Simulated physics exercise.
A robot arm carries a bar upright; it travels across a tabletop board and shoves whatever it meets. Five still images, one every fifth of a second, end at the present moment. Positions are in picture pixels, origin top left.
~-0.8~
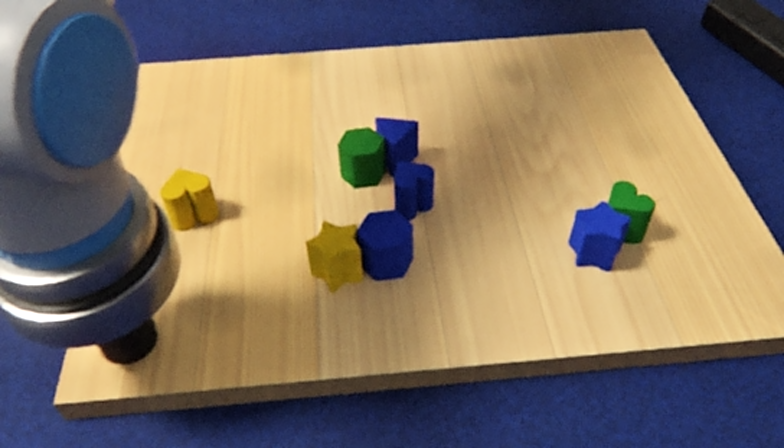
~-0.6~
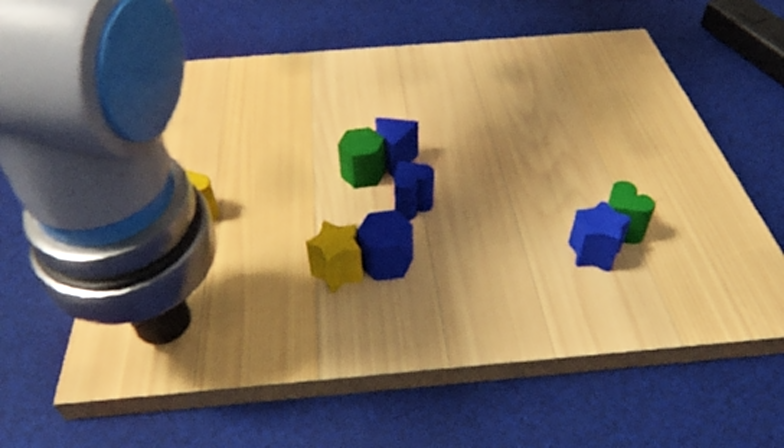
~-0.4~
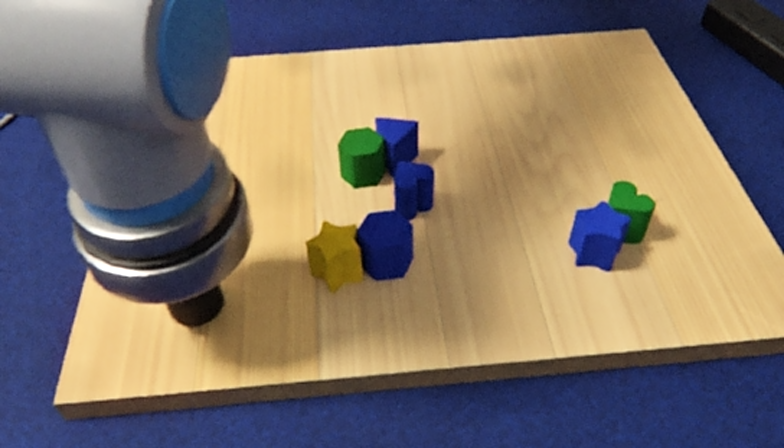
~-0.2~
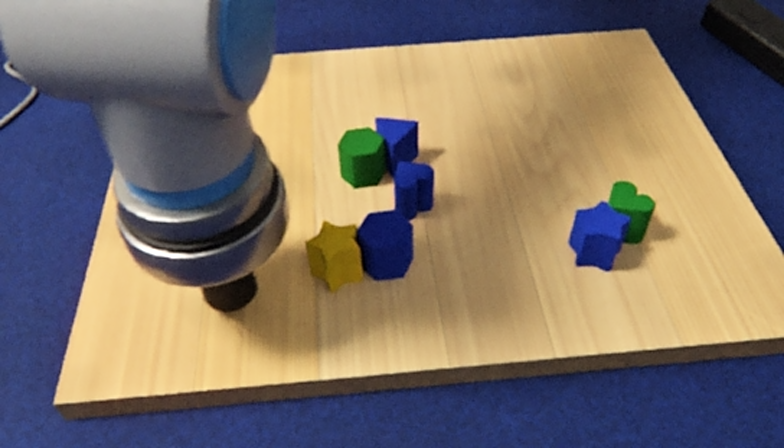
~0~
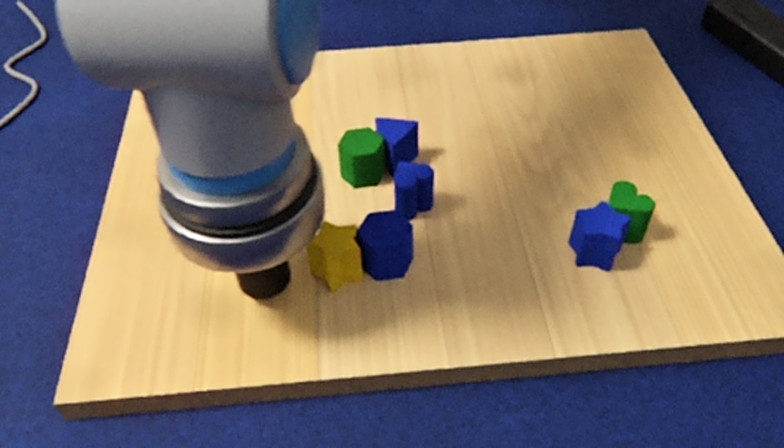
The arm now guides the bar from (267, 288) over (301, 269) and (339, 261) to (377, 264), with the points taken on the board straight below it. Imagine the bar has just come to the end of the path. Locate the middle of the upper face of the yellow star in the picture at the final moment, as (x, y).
I'd expect the centre of its top face to be at (430, 224).
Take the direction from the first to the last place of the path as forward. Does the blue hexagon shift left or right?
Well, taking the path from its start to its end as straight ahead, the blue hexagon moves to the right.
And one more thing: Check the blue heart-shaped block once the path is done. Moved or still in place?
Stays put.
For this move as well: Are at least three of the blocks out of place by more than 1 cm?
No, that is not what happens.
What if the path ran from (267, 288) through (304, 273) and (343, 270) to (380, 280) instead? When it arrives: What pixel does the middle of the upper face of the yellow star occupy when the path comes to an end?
For the centre of its top, I'd go with (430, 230).
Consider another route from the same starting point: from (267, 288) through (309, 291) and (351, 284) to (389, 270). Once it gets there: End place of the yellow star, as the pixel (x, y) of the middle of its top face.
The centre of its top face lies at (414, 209).
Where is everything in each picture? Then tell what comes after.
The first frame shows bar's lower end at (130, 341); yellow star at (335, 239); blue hexagon at (385, 228); blue heart-shaped block at (412, 173).
The second frame shows bar at (163, 322); blocks still.
The third frame shows bar at (197, 305); blocks still.
The fourth frame shows bar at (231, 291); blocks still.
The fifth frame shows bar at (264, 279); yellow star at (335, 239); blue hexagon at (385, 228); blue heart-shaped block at (412, 173).
What follows on the original path. Halfway along, bar at (320, 252); yellow star at (372, 224); blue hexagon at (419, 224), turned 25° clockwise.
At the end, bar at (377, 254); yellow star at (430, 224); blue hexagon at (477, 220), turned 15° clockwise; blue heart-shaped block still.
